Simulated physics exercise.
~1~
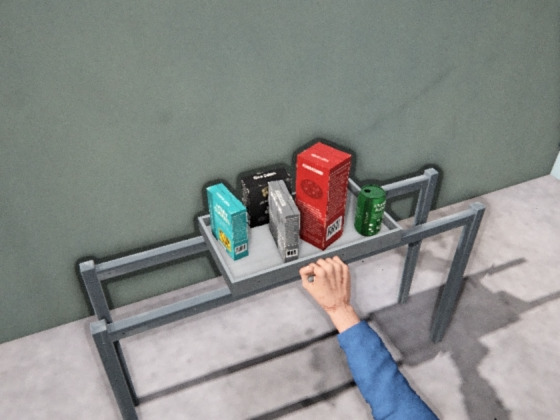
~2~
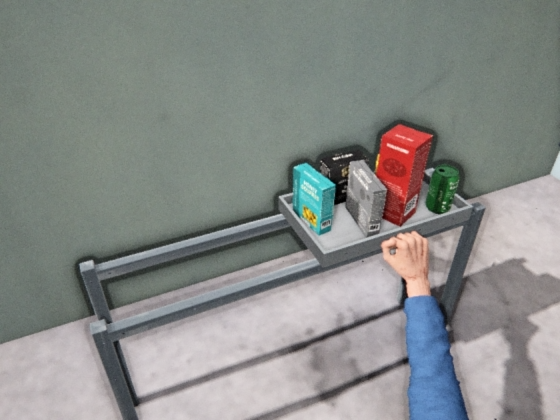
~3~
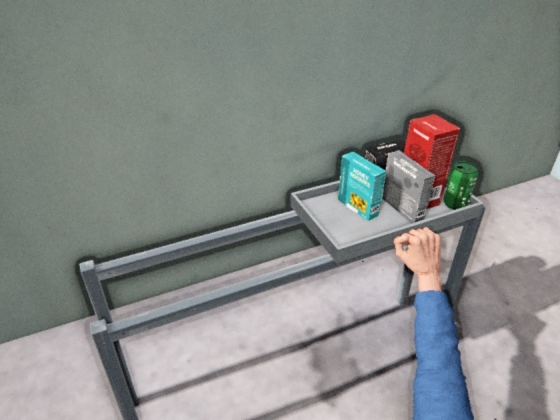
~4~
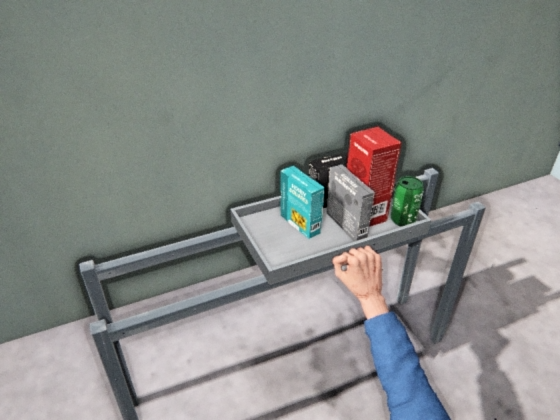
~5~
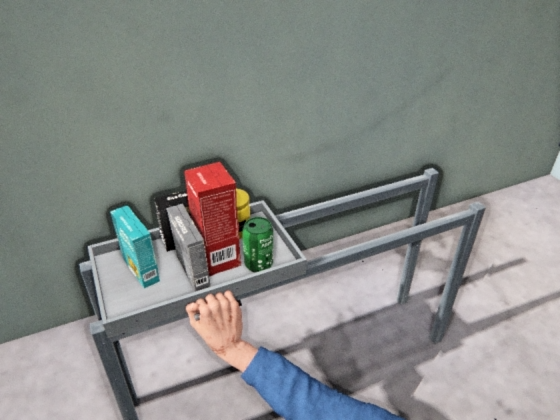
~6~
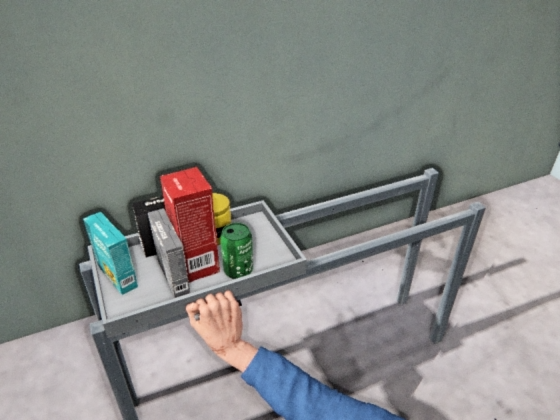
To begin with, a hand grips the front of a grey tray on a metal rail frame, holding turquoise, grey, black and red boxes and a green can. The hand pushes the tray to the right end, and the items shift a little on it. It then draws the tray back leftward, all the way to the left end, where a yellow item shows behind the red box. There the load slides slightly further left across the tray. Finally, everything visible stands upright, with the green can left of its earlier place on the tray.
